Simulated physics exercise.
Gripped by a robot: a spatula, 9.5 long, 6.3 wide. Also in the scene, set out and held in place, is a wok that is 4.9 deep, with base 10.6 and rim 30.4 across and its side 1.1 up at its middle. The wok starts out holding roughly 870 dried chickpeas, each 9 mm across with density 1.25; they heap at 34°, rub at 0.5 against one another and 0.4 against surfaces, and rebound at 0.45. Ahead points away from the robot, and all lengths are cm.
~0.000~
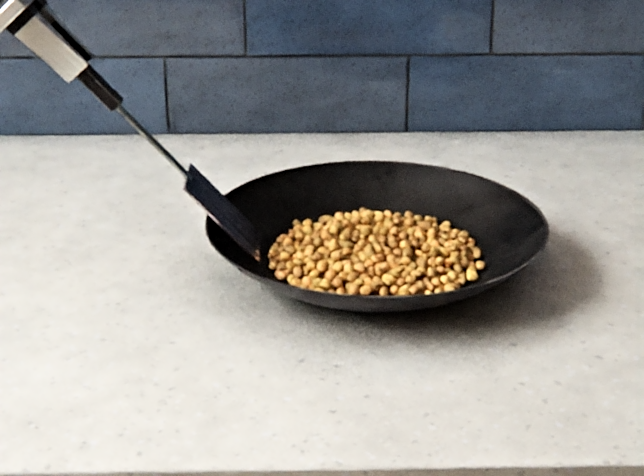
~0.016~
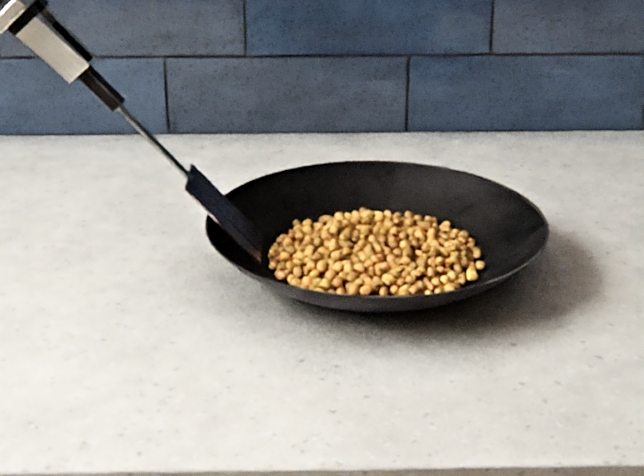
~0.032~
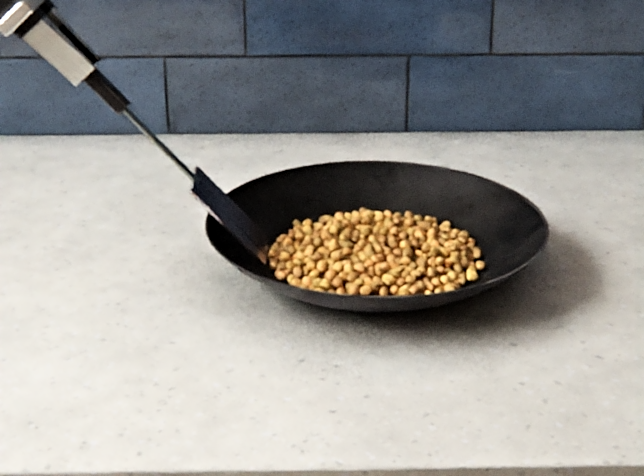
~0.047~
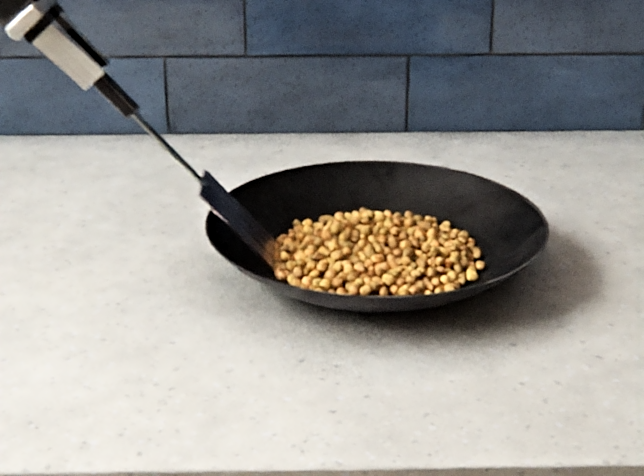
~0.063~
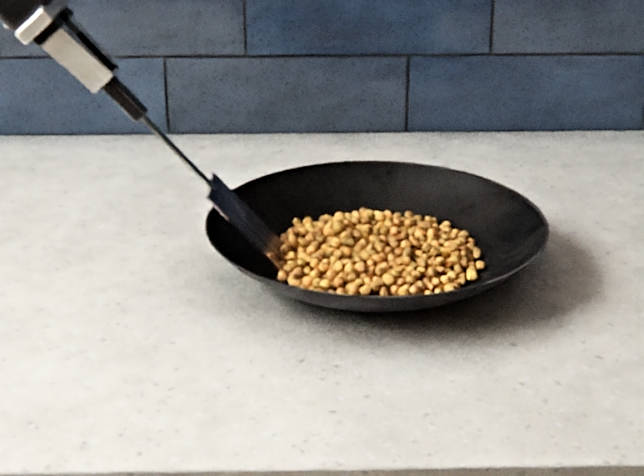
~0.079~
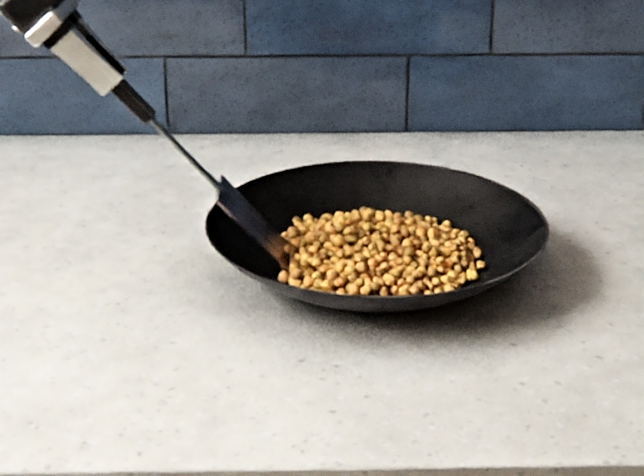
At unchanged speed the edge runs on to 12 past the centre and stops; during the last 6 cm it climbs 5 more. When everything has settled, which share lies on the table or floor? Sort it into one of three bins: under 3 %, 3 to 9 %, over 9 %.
Bin: 3 to 9 %.
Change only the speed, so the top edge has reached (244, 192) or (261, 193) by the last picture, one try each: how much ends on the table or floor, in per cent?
Roughly 15 per cent, then roughly 20 per cent.
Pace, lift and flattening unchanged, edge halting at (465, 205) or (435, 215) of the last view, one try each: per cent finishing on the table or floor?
Estimates, in order: 0 % and 0 %.
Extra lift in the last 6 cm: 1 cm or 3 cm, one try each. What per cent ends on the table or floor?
Result: Approx. 15 % and 10 %, one try each.
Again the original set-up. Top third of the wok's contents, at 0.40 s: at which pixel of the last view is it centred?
Near (478, 232).
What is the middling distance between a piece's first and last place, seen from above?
About 3 cm.
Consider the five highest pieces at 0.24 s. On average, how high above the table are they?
They are around 4 cm up.
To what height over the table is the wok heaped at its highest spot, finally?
Height at the end: Around 5.0 cm.
After 0.24 s, sloping 49°, highest piece 4 above the table; 869 in the wok.
After 0.40 s, sloping 49°, highest piece 6 above the table; 869 in the wok.
After 0.68 s, sloping 49°, highest piece 5 above the table; 817 in the wok, 52 on the table or floor.
After 1.73 s, sloping 49°, highest piece 5 above the table; 817 in the wok, 52 on the table or floor.
In the end, 817 in the wok, 52 on the table or floor. That is 6 % on the table or floor.
